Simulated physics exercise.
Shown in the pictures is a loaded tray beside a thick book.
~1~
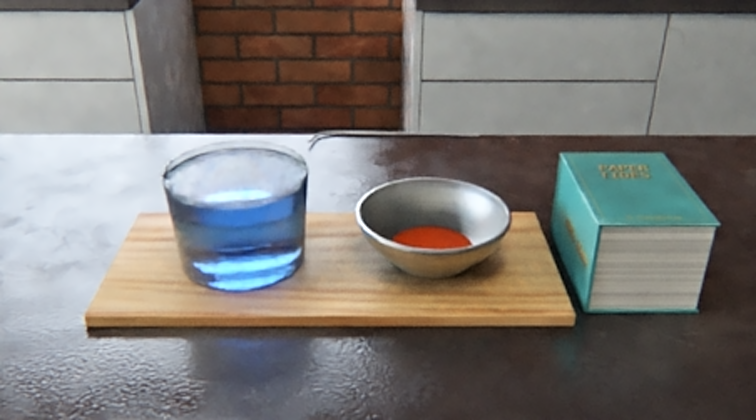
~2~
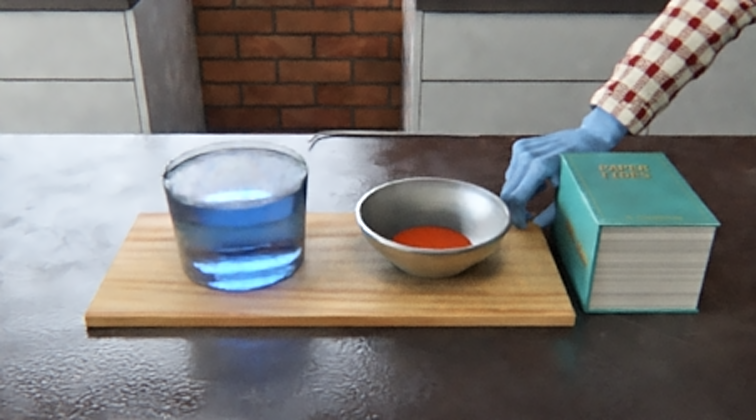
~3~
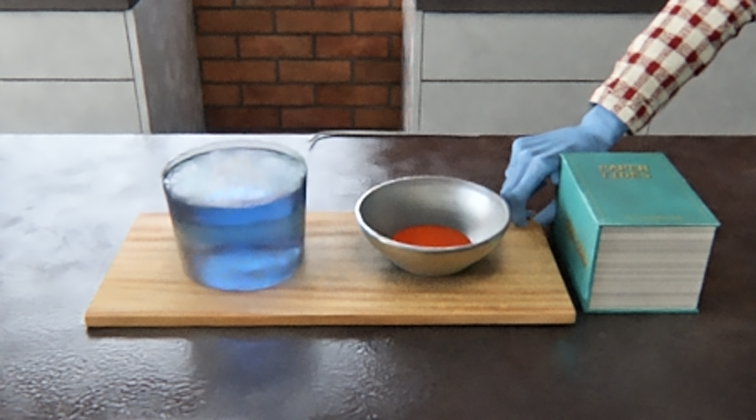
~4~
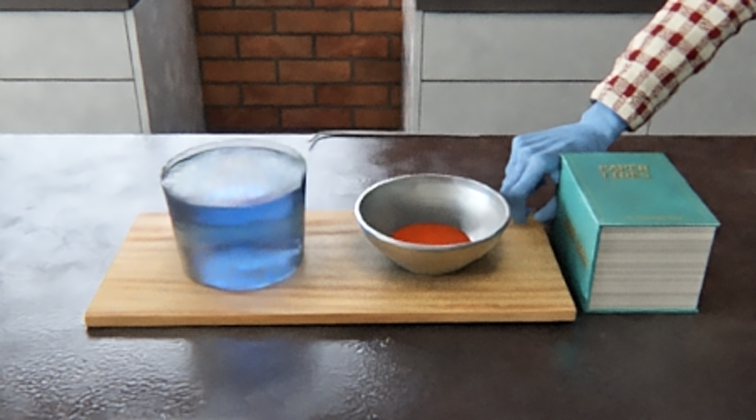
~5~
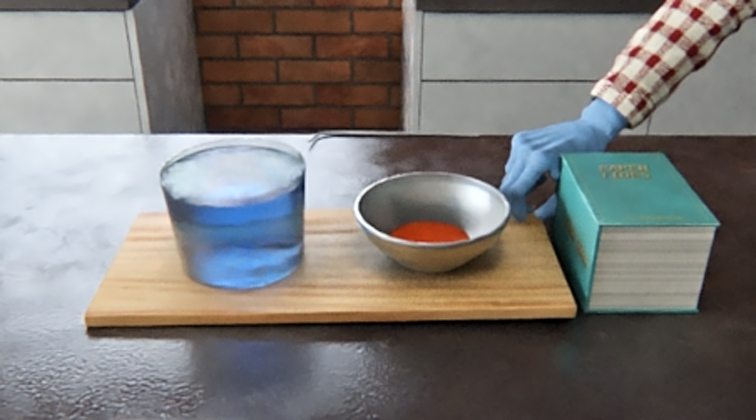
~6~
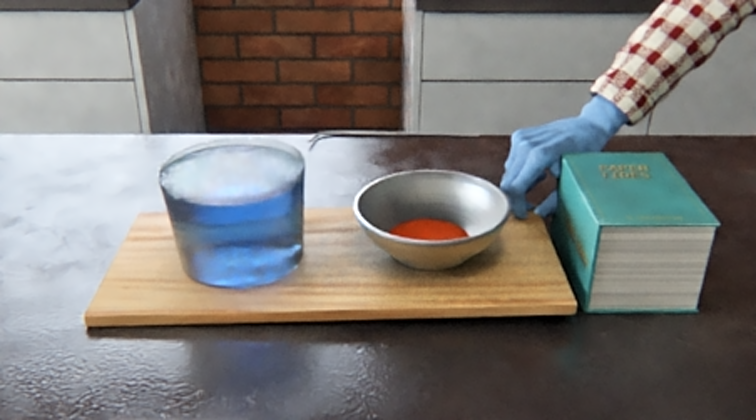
A blue-gloved hand grips the right end of a loaded wooden tray and raises it slightly.
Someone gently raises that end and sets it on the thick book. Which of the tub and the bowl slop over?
Left, the tub pours over; right, the bowl leaks nothing.
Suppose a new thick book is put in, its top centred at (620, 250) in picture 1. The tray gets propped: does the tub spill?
My answer: It survives.
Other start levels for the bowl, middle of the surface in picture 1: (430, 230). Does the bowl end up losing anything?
Note: Contents retained.
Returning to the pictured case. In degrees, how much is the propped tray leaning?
My estimate is something close to 13 degrees.
A moment on, the tray slopes by about 8°; tub, all is still inside; bowl, all is still inside.
Further on, the tray slopes by about 15°; tub, a puddle lies under it; bowl, all is still inside.
When it is over, the tray slopes by about 13°, resting on the thick book; tub, a puddle lies under it; bowl, all is still inside.
